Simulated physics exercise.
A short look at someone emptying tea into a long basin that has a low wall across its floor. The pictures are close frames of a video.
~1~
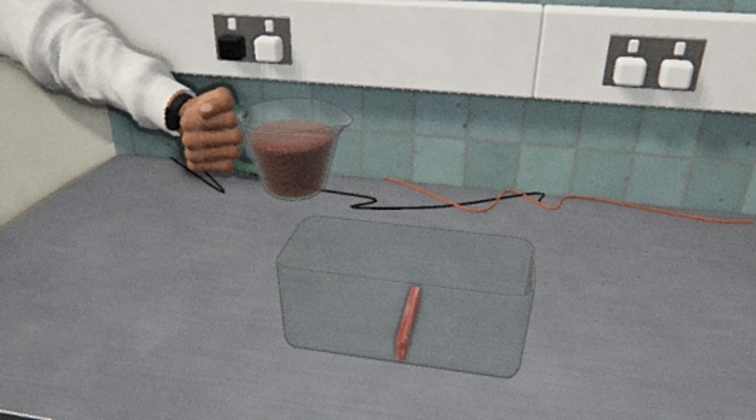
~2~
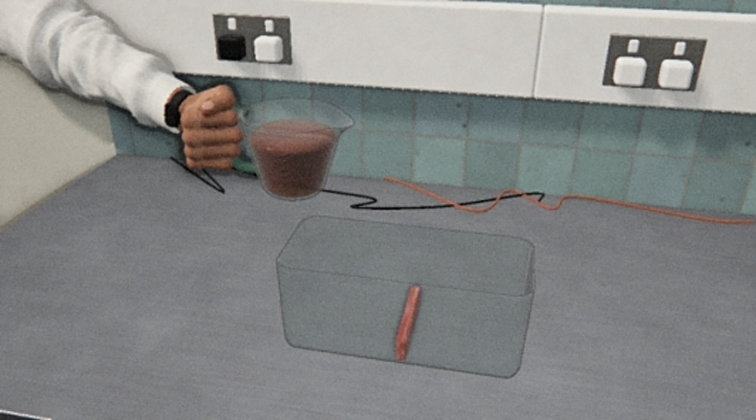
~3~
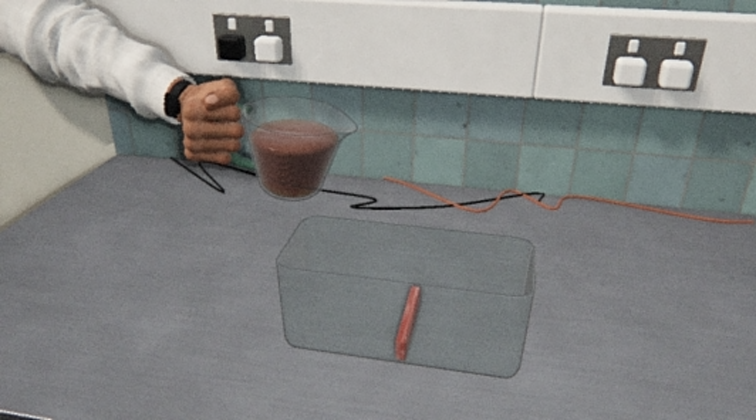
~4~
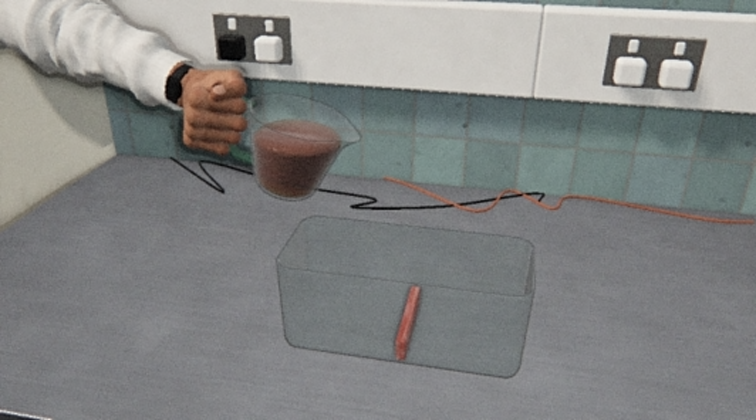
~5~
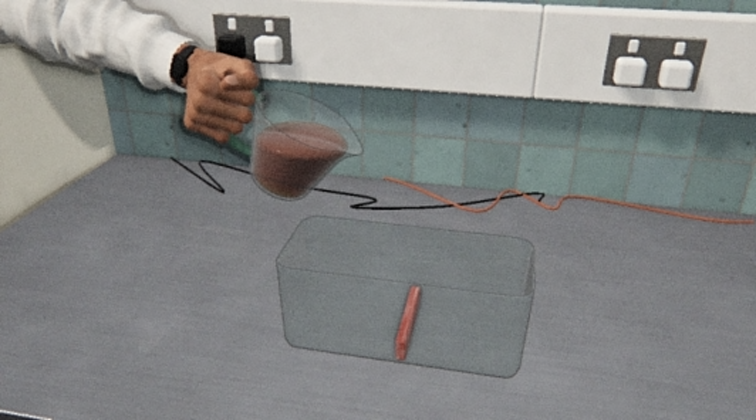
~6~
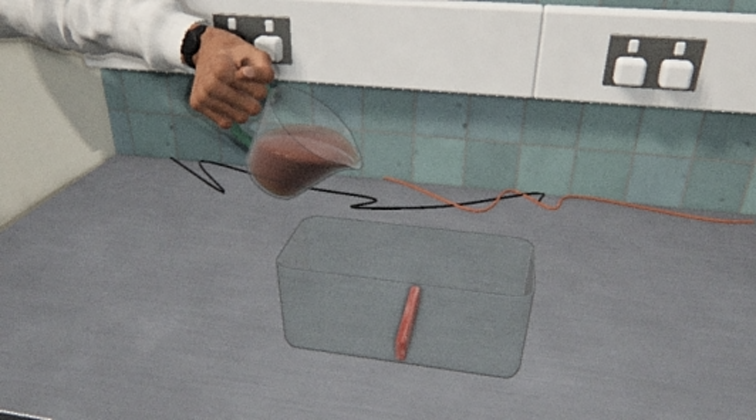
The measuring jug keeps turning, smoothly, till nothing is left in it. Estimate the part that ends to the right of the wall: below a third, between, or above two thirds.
In the end not even a third is right of the wall.
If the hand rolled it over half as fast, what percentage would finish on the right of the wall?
Some 20 per cent.
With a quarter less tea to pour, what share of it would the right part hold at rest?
Roughly 15 in a hundred.
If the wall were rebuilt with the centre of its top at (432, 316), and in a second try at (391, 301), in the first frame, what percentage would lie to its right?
Roughly 20 per cent, and 25 per cent.
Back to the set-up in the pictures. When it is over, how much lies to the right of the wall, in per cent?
About 20 per cent.
A moment on, the measuring jug is tipped right over and 22 per cent is still to pour, 52 is left of the wall and 1 right of it.
Next, the measuring jug is tipped right over and 0 per cent is still to pour, 82 is left of the wall and 9 right of it.
Then the measuring jug is tipped right over and 0 per cent is still to pour, 78 is left of the wall and 16 right of it.
Later the measuring jug is tipped right over and 0 per cent is still to pour, 77 is left of the wall and 18 right of it.
In the end 77 per cent lies left of the wall, 18 right of it and 6 outside.
